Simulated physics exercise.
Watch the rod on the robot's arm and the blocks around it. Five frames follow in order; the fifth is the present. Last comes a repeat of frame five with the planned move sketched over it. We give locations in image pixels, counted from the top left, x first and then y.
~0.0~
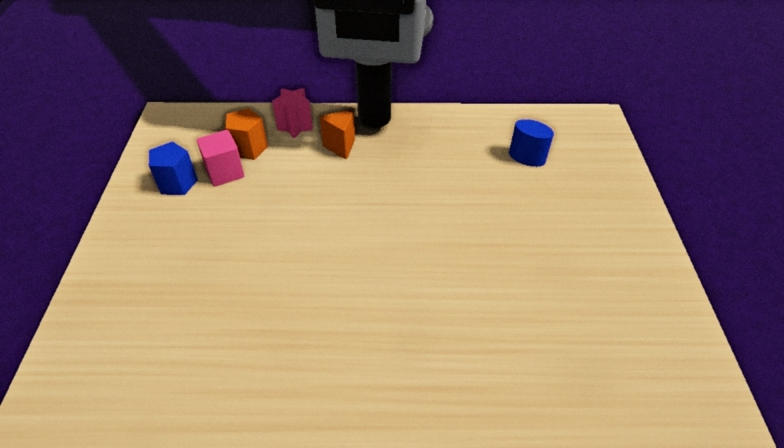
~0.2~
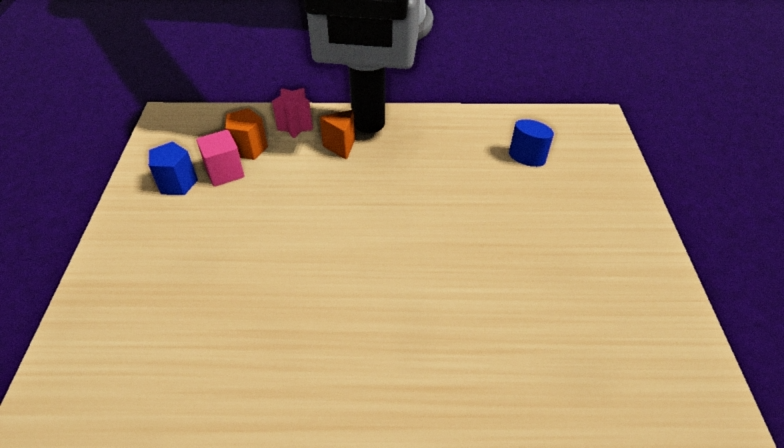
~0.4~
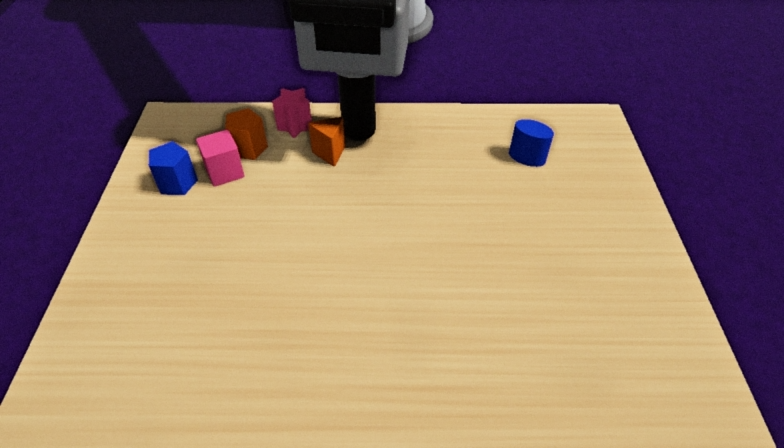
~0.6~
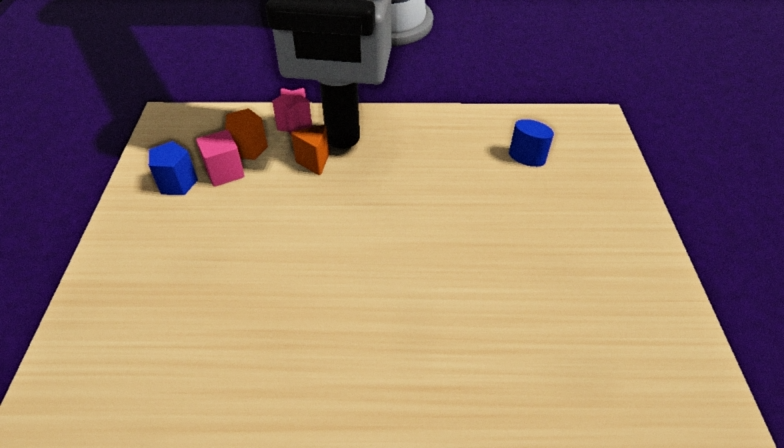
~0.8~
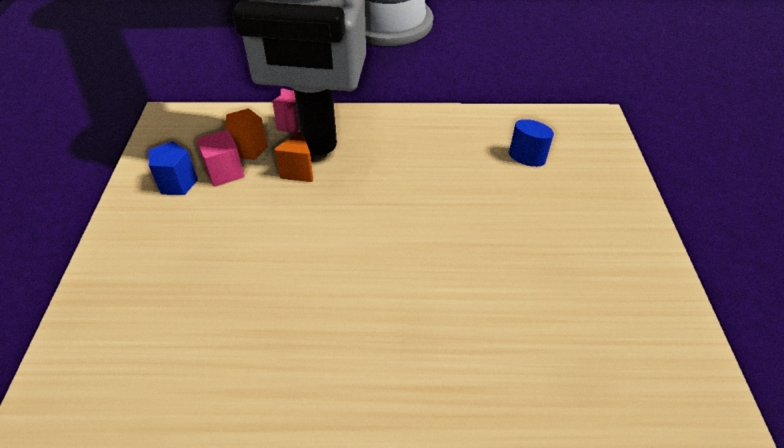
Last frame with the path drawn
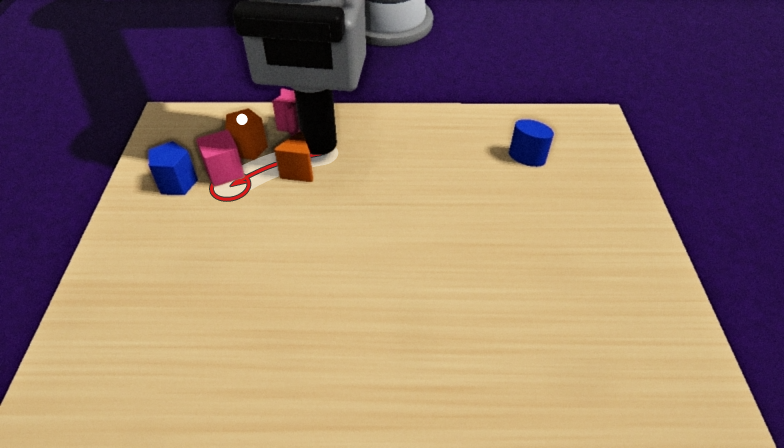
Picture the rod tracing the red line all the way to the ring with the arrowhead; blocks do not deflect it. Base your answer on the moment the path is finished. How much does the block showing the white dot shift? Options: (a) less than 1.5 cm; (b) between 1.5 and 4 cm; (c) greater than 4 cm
It's a.
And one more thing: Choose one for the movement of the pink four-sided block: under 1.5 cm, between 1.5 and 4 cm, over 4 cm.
1.5-4 cm.
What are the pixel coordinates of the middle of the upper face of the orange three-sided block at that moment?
The middle of its upper face should be somewhere near (273, 156).
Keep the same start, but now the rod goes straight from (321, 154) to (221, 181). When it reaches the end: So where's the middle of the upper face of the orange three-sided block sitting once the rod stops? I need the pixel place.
It sits at (274, 156).
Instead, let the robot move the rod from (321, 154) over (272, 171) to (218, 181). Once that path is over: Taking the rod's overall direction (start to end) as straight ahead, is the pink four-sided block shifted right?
I'd say yes.
The line goes from (321, 154) by way of (290, 160) and (259, 171) to (230, 186); the dot is on the orange pentagon.
On the path given first. One third of the way, rod at (288, 152); orange three-sided block at (280, 151), turned 70° anticlockwise.
Two thirds of the way, rod at (257, 163); orange three-sided block at (273, 156), turned 100° anticlockwise.
At the end, rod at (228, 178); blue pentagon at (149, 154), turned 25° anticlockwise; pink four-sided block at (192, 147), turned 60° clockwise; orange pentagon unmoved; orange three-sided block at (273, 156), turned 105° anticlockwise.
